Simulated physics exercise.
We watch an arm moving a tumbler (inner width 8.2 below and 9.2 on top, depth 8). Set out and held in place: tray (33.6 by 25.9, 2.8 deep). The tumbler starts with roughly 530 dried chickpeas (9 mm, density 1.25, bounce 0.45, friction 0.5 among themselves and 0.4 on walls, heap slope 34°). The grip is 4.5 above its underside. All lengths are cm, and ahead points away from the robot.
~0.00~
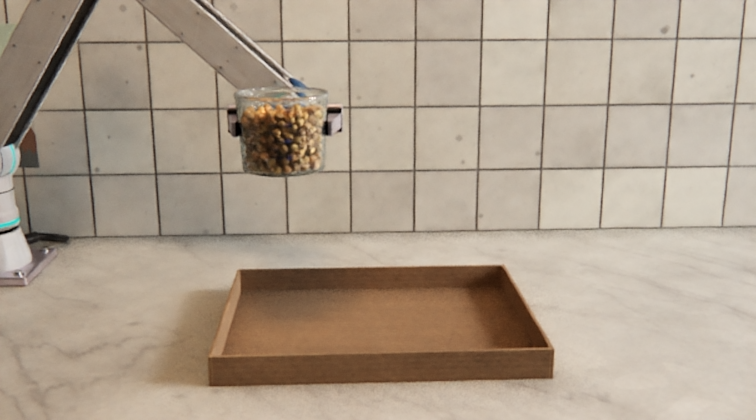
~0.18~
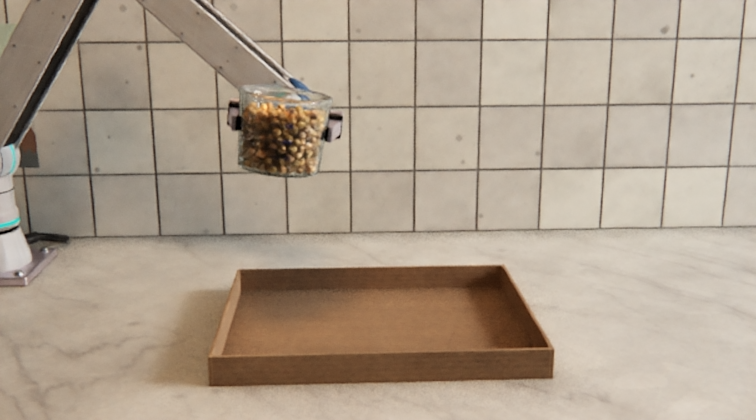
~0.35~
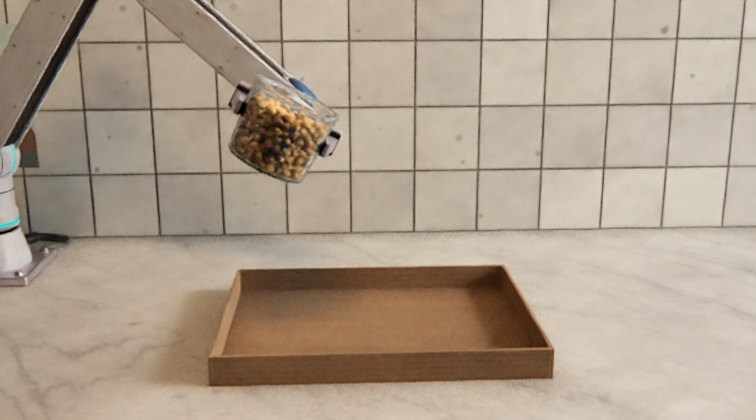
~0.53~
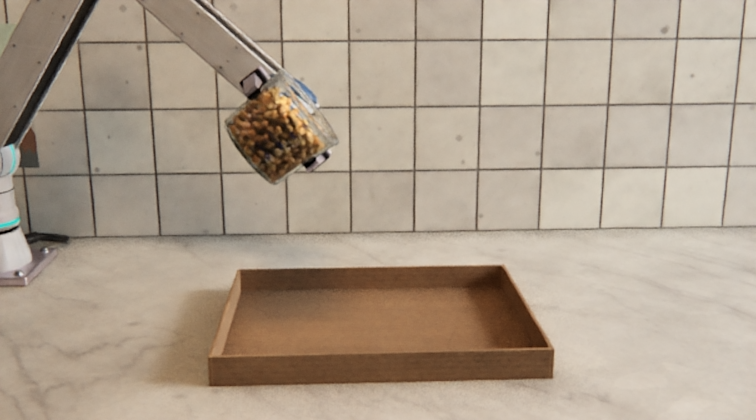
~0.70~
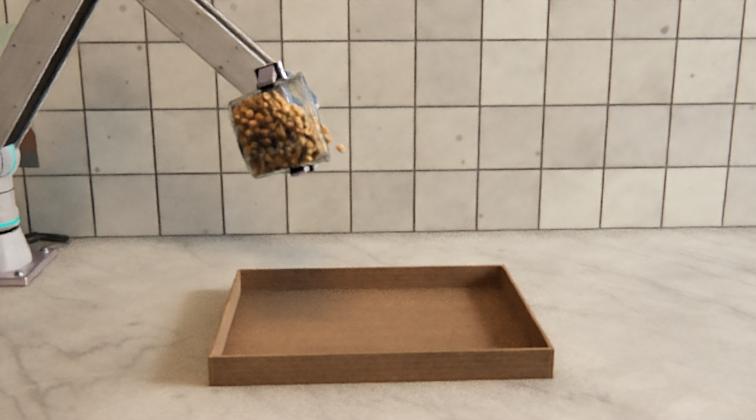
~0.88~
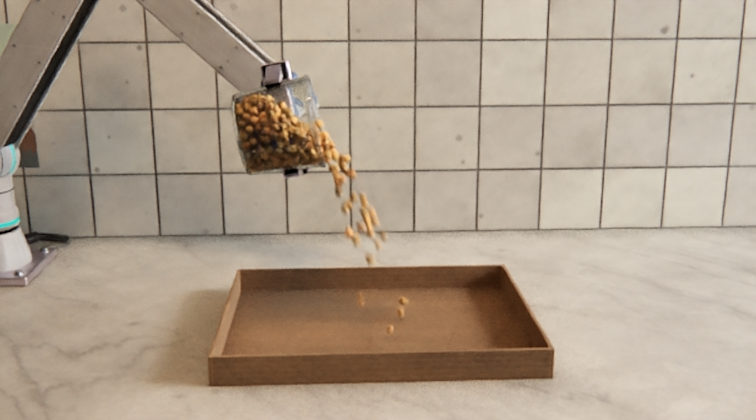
A pale marbled countertop backed by square off-white tiles with dark grout is seen from the front, slightly above, in a still view. A grey robotic arm at left grips a clear tumbler of tan and brown dried chickpeas above an empty, shallow brown tray. The arm tilts the tumbler steadily rightward until chickpeas slip over its rim and stream down, a few reaching the tray.
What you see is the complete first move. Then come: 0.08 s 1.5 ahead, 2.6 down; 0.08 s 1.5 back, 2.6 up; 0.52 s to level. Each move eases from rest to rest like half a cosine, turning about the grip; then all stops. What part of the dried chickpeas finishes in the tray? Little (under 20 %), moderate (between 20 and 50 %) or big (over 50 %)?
Answer: Moderate; between 20 and 50 % of the dried chickpeas finish in the tray.
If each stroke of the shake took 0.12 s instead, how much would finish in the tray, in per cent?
In that case some 25 per cent.
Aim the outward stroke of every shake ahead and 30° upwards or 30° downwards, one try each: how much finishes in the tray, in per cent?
Some 85 and 45 per cent.
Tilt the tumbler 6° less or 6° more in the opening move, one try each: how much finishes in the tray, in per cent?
Some 20 and 45 per cent.
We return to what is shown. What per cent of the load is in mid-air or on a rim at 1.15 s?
Some 14 per cent.
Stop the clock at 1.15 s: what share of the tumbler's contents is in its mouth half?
Some 45 per cent.
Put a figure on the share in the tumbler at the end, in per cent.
Some 70 per cent.
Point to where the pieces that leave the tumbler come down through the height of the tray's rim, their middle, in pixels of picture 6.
Around (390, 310).
By 1.15 s, tilted 71° forward, highest piece 25 above the table; 382 in the tumbler, 71 in the tray, 76 in flight or on a rim.
By 1.42 s, tilted 13° forward, highest piece 26 above the table; 361 in the tumbler, 164 in the tray, 4 in flight or on a rim.
By 1.76 s, level, highest piece 27 above the table; 361 in the tumbler, 168 in the tray.
By 2.81 s, level, highest piece 27 above the table; 361 in the tumbler, 168 in the tray.
Final count, 361 in the tumbler, 168 in the tray. That is 32 % in the tray.
